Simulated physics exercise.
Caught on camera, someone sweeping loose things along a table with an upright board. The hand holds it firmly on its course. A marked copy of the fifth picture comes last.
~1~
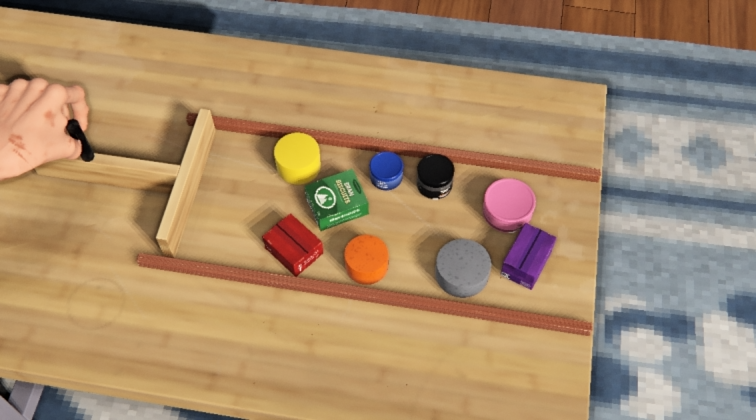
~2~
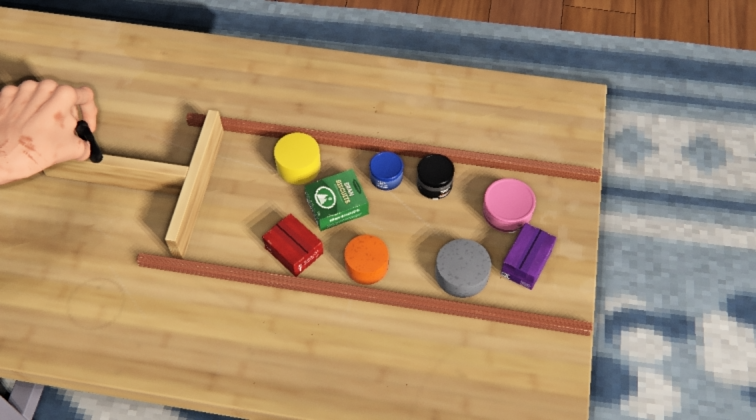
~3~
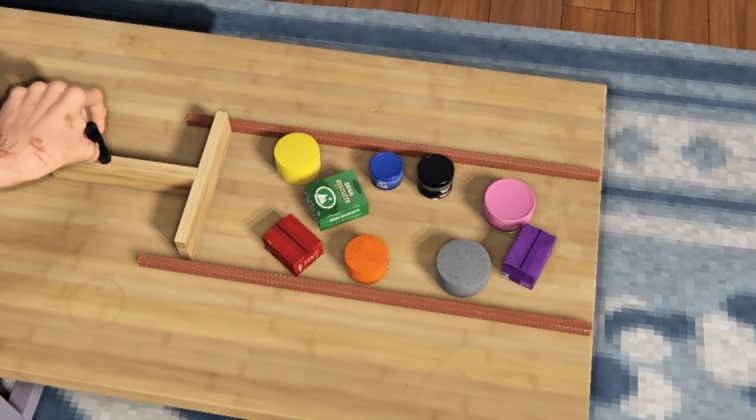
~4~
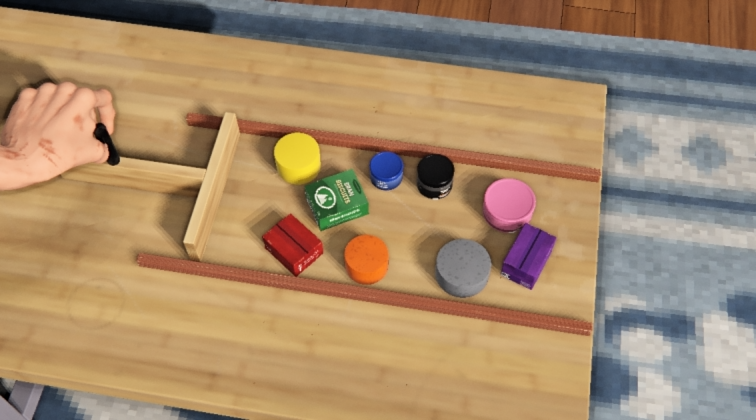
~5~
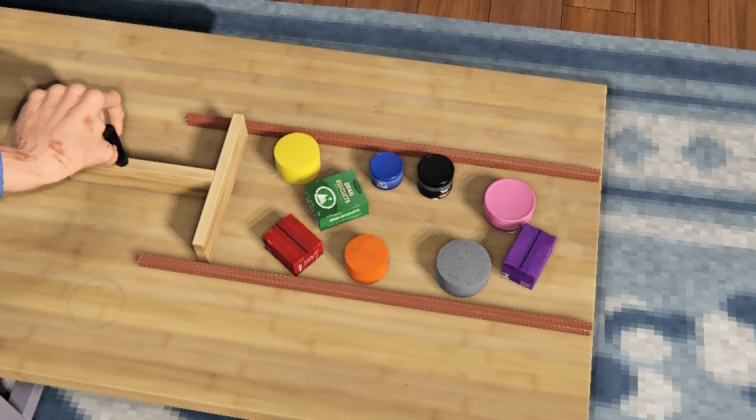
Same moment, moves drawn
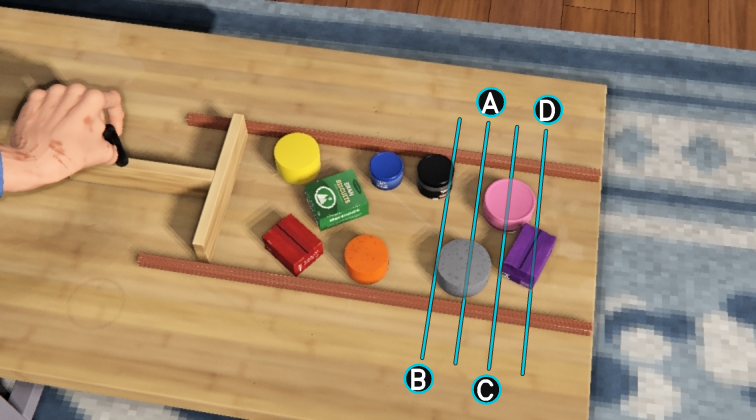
A wooden board slid slowly a short way to the right between two reddish strips, pushed by a hand gripping its handle, while the colorful jars and packets on the table stayed still.
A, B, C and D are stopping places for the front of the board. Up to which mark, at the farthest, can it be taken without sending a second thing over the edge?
A is the last line within the limit.
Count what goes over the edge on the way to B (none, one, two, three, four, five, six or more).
By then, none.
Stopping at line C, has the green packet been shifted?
By then, yes.
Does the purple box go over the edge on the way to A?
By then, yes.
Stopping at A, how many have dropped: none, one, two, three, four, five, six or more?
In all, one.
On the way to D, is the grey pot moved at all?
By then, yes.
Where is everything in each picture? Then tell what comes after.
In the first picture, pink jar (508, 206); grey pot (463, 268); purple box (529, 256).
In the second picture, board (192, 172); yellow pot (297, 159).
In the third picture, board (202, 173); green packet (337, 199).
In the fourth picture, board (210, 175); orange pot (367, 260).
In the fifth picture, board (219, 176); pink jar (508, 206); grey pot (463, 268); purple box (529, 256).
On the marked copy, A at (473, 234); B at (442, 229); C at (504, 238); D at (535, 243).
Following A. Soon after the start, board (308, 189); yellow pot (348, 162); orange pot (373, 260).
Later, board (399, 202); purple box (552, 258); pink jar (527, 211).
In the end, board (471, 212); purple box over the edge; grey pot (588, 294); one fallen.
As for the rest, B is within the limit but short; C drops two; D drops five.
